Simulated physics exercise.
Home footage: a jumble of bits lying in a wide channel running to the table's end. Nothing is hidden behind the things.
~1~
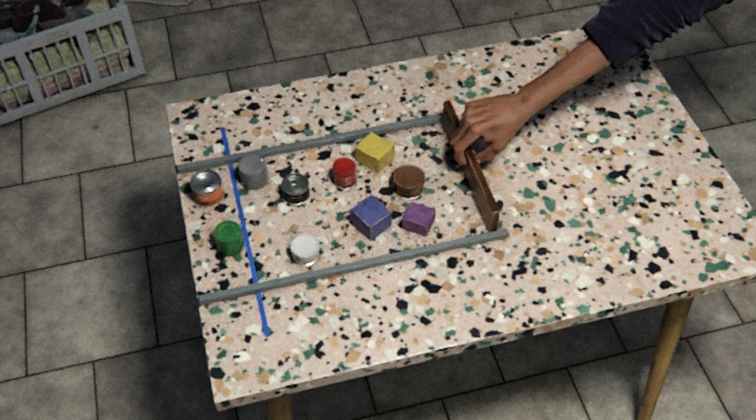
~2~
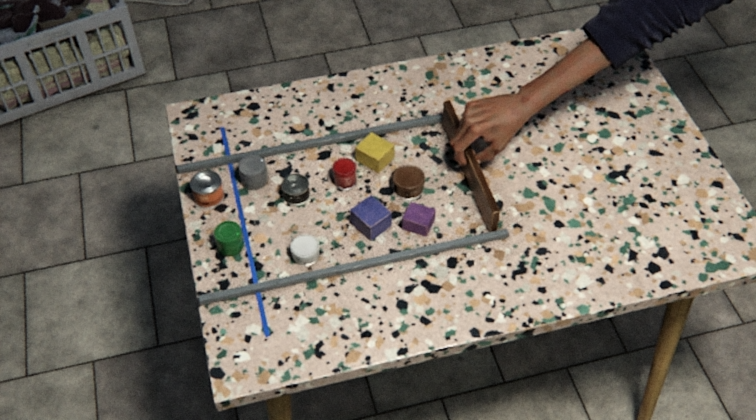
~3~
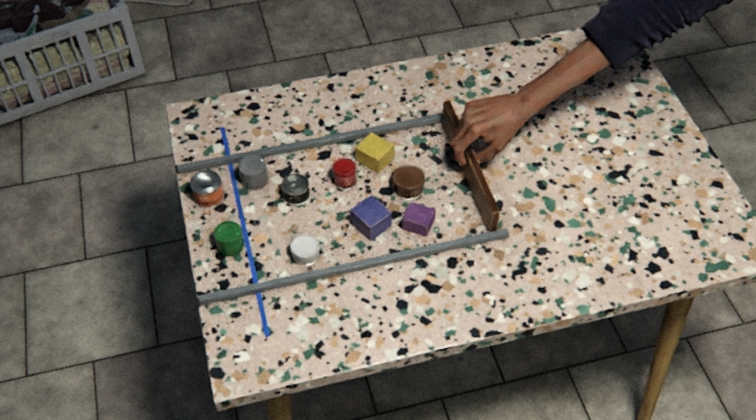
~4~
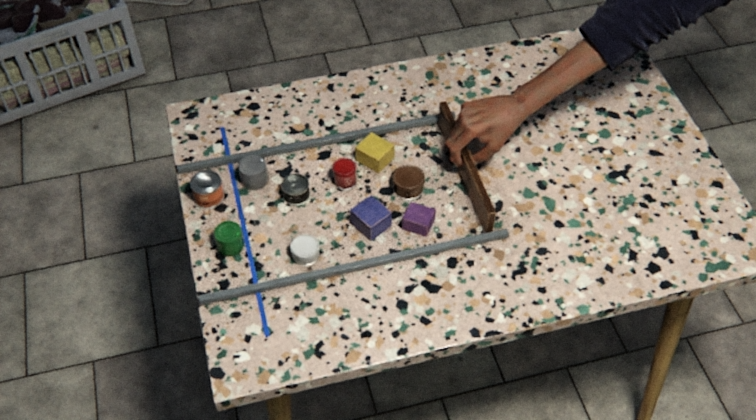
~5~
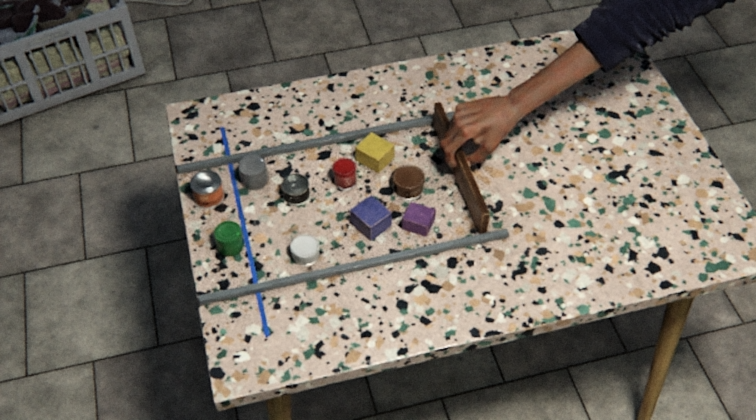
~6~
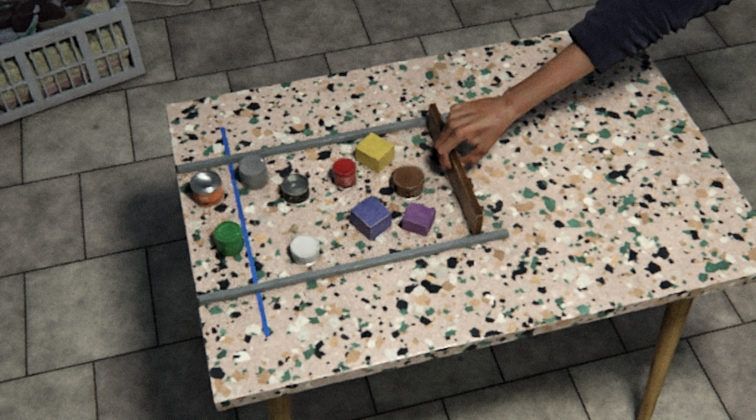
On a speckled tabletop, a hand slides a wooden board slightly left between grey rails, the small tins and blocks staying still.
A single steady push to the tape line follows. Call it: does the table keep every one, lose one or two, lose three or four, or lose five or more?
It loses one or two.
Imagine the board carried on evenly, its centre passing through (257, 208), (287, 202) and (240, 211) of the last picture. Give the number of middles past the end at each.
Place by place: 0, 0 and 1.
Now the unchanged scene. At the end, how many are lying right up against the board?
It touches 4.
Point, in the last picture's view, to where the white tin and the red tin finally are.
Going in order, first (211, 277) and next (226, 196).
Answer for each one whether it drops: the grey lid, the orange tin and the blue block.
Outcome - grey lid safe, orange tin gone, blue block safe.
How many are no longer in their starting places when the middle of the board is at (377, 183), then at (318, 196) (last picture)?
I count 5 first and 7 after.
Soon after, none off yet; orange tin at rest near (207, 189); green lid at rest near (229, 239); grey lid at rest near (253, 172).
By the end, the number that fall off is one or two; fallen, orange tin.
